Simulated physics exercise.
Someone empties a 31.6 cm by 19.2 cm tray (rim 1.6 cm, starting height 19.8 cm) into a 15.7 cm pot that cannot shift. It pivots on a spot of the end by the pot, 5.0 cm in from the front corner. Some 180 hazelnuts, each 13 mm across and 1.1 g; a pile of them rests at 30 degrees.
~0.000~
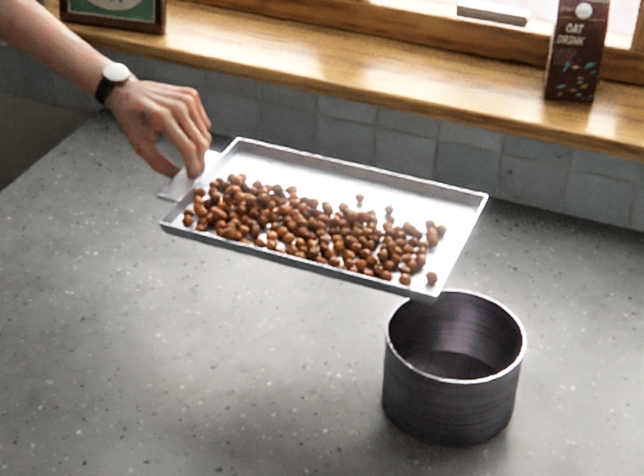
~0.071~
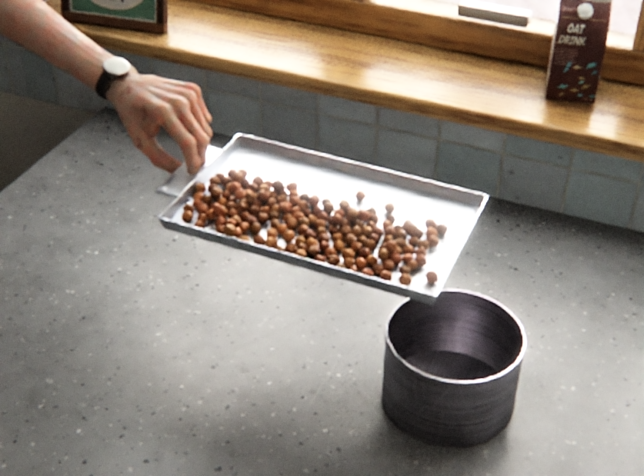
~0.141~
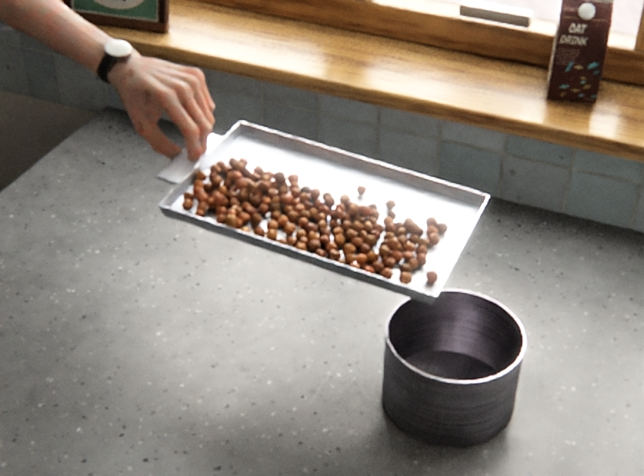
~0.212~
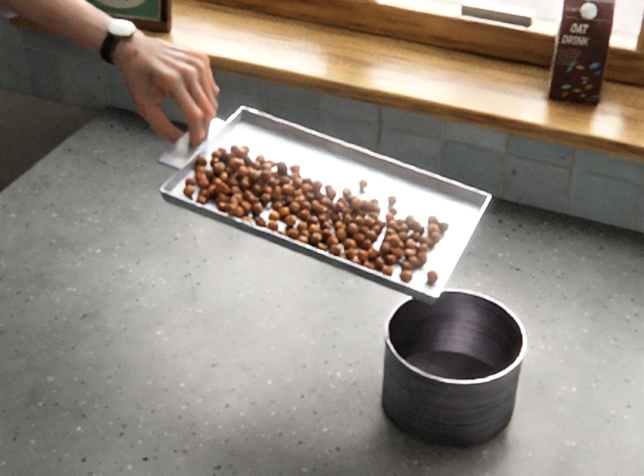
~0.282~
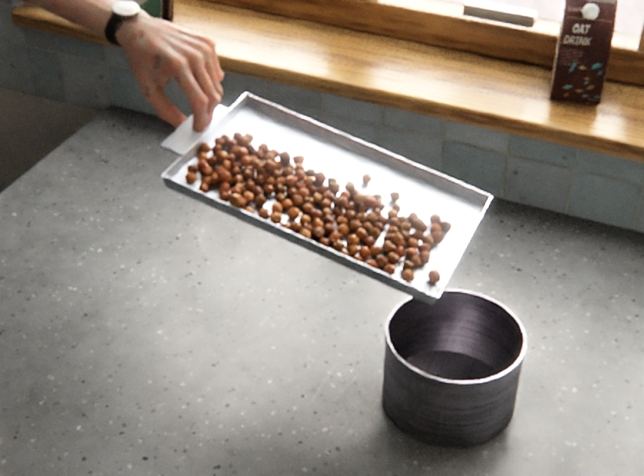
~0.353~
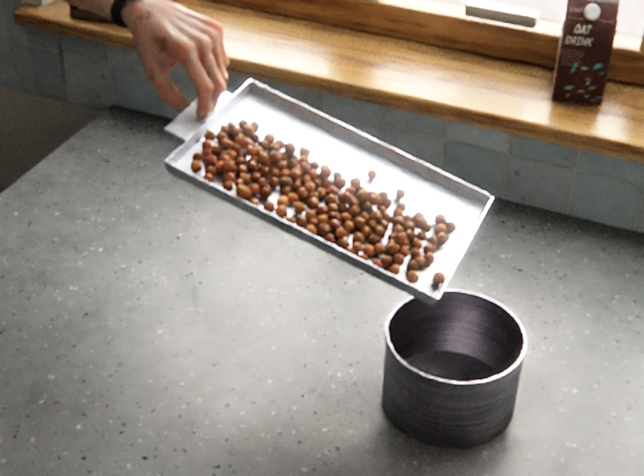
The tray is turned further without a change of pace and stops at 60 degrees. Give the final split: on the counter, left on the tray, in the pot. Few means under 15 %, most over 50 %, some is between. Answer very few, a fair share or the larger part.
Counter very few, tray the larger part, pot very few.
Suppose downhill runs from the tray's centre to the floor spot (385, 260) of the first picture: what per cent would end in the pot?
About 0 per cent.
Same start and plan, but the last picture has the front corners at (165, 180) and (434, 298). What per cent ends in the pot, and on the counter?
Pot 0, counter 5.
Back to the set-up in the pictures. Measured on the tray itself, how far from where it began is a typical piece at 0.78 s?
Roughly 7 cm.
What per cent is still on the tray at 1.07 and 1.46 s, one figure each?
In turn: 95, 95.
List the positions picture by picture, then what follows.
The first picture shows tray tilt 0 degrees, front corners at (163, 221) and (434, 293); middle of the pieces at (304, 225); pot at (455, 333).
The second picture shows tray tilt 1 degrees, front corners at (163, 216) and (434, 293); middle of the pieces at (304, 222).
The third picture shows tray tilt 4 degrees, front corners at (163, 204) and (434, 293), lowest corner right front; middle of the pieces at (305, 215).
The fourth picture shows tray tilt 8 degrees, front corners at (164, 189) and (435, 293), lowest corner right front; middle of the pieces at (306, 208).
The fifth picture shows tray tilt 11 degrees, front corners at (167, 175) and (436, 294), lowest corner right front; middle of the pieces at (309, 203).
The sixth picture shows tray tilt 15 degrees, front corners at (170, 161) and (436, 295), lowest corner right front; middle of the pieces at (314, 197); pot at (456, 334). Its pace works out near 50 degrees a second.
Then, at 0.78 s, tilt 36 degrees; the tray holds 100 %, the pot 0 %.
After 1.07 s, tilt 51 degrees; the tray holds 95 %, the pot 0 %.
After 1.46 s, tilt 60 degrees; the tray holds 95 %, the pot 0 %.
In the end, at 2.1 s, counter 5 %, tray 95 %, pot 0 %.
